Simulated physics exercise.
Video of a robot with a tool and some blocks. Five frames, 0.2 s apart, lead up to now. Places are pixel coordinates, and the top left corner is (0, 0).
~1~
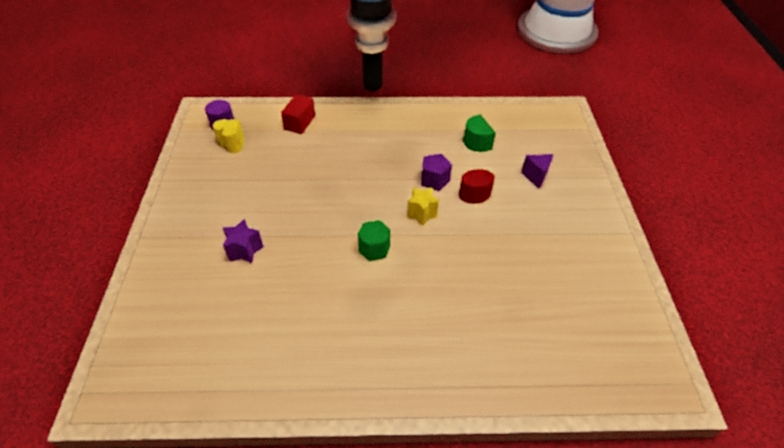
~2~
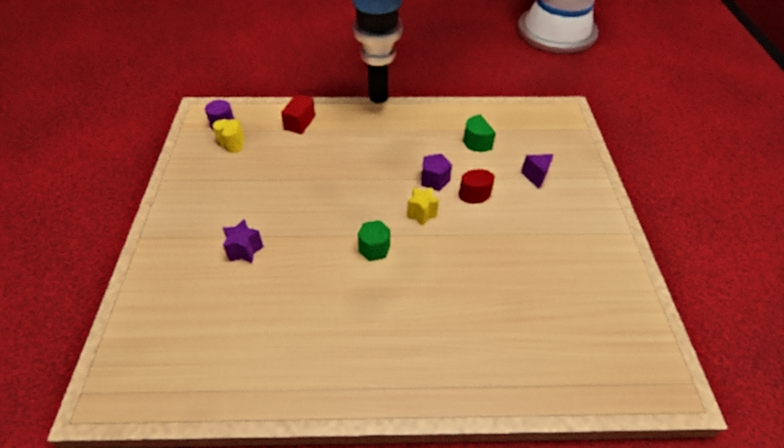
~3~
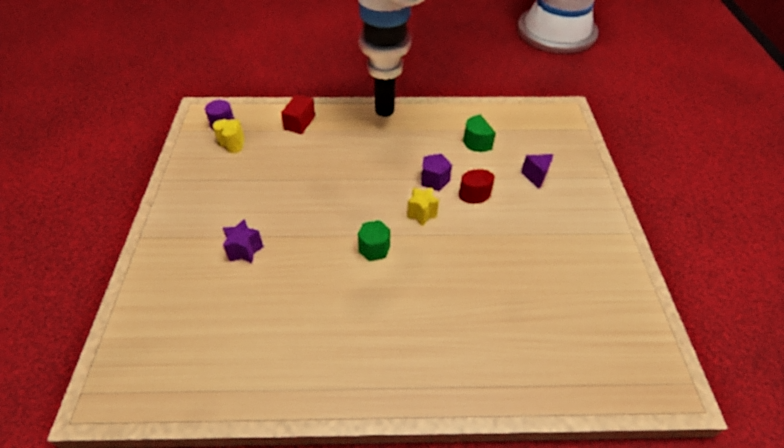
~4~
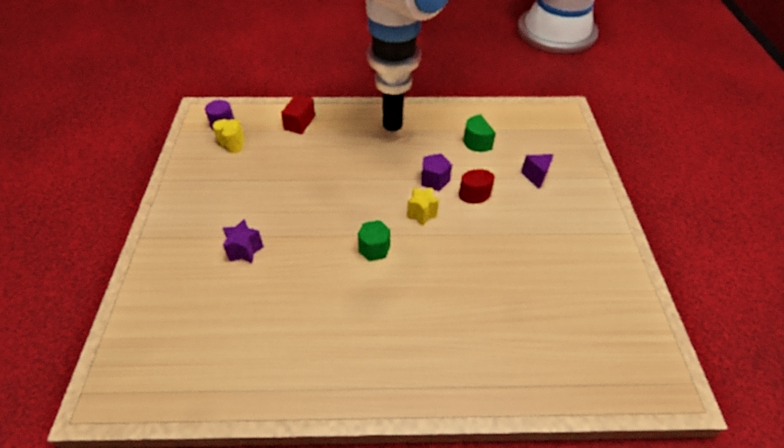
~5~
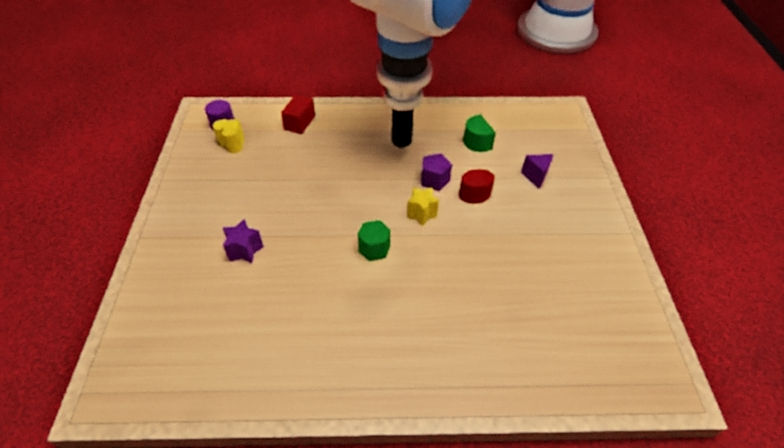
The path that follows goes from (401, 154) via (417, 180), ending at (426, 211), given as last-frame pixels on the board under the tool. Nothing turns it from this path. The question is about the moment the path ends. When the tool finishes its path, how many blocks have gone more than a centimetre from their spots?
Going by the path, two of them shift by more than about 1 cm.
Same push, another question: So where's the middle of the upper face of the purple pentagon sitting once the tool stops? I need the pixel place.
Its top centre is at about (449, 177).
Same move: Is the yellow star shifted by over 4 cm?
That would be a no.
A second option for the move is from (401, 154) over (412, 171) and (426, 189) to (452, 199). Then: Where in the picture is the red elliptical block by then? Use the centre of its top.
I'd guess (509, 181).
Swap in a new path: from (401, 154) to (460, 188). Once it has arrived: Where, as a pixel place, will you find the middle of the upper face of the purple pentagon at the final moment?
At (456, 187).
The first path, step by step. One third of the way, tool at (415, 159); nothing pushed yet.
Two thirds of the way, tool at (421, 178); purple pentagon at (448, 174), turned 60° anticlockwise; red elliptical block at (481, 177).
At the end, tool at (428, 199); green hexagonal block in place; yellow star at (426, 210); purple pentagon at (449, 177), turned 85° anticlockwise; red elliptical block at (482, 177).
